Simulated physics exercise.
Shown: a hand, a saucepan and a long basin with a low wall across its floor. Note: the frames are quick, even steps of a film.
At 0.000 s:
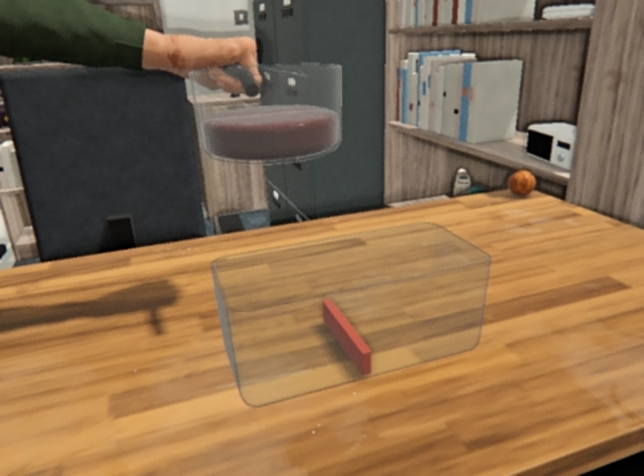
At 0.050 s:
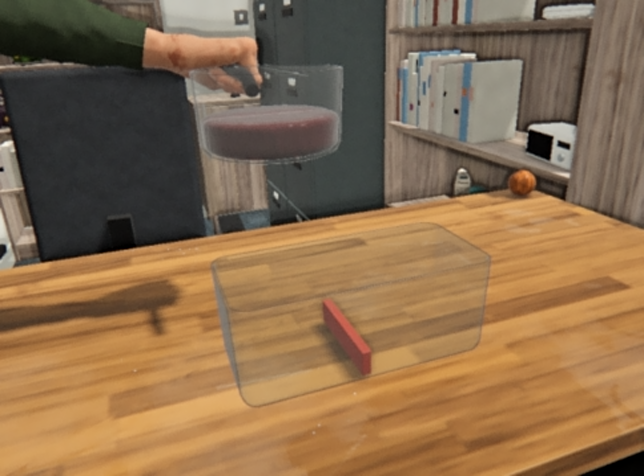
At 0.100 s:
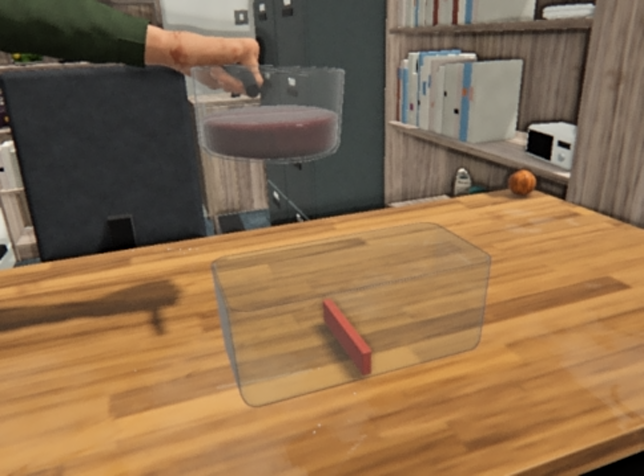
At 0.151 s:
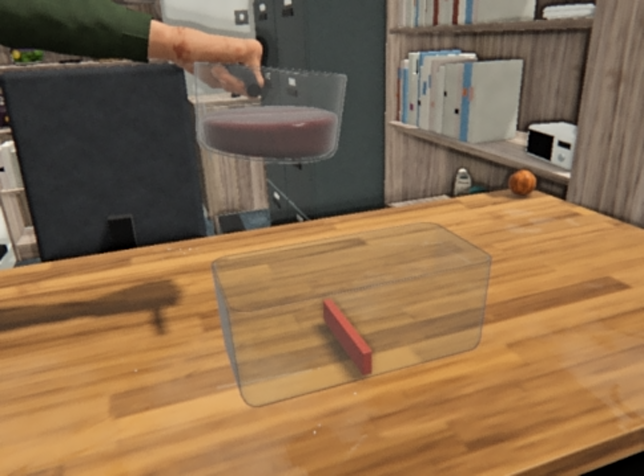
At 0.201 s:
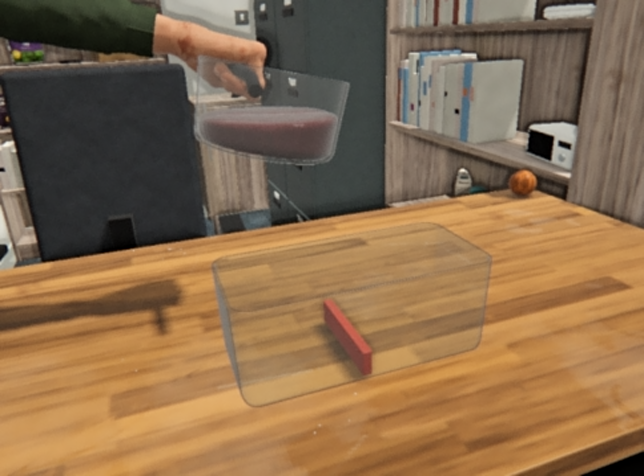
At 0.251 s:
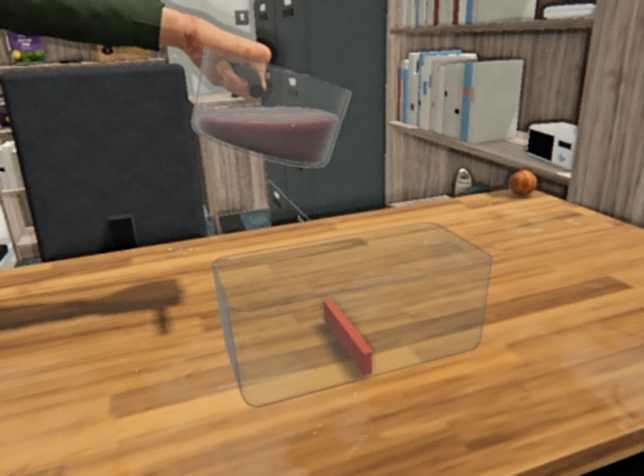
A hand in a dark green sleeve holds a clear saucepan of dull purplish-red liquid at the upper left, above a wooden table seen from slightly above in a room with shelves. On the table sits a long transparent basin with a low red wall across its floor, with a black chair, binders and an orange ball behind. The hand slowly tilts the pan rightward while the view stays still.
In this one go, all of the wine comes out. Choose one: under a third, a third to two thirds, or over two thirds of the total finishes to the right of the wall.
Over two thirds finishes to the right of the wall.
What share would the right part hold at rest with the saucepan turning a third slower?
Some 90 per cent.
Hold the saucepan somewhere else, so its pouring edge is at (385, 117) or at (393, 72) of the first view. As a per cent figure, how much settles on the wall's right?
Roughly 90 per cent, then roughly 85 per cent.
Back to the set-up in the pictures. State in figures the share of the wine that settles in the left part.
About 15 per cent.
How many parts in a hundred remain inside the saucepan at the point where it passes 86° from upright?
About 50 % remains.
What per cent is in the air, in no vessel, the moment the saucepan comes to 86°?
I'd say some 45 per cent of it.
A moment on, the saucepan is tipped on its side and 51 per cent is still to pour, 0 is left of the wall and 5 right of it.
Next, the saucepan is tipped right over and 6 per cent is still to pour, 9 is left of the wall and 69 right of it.
Then the saucepan is tipped right over and 0 per cent is still to pour, 15 is left of the wall and 85 right of it.
Later the saucepan is tipped right over and 0 per cent is still to pour, 15 is left of the wall and 84 right of it.
In the end 15 per cent lies left of the wall, 84 right of it and 1 outside.
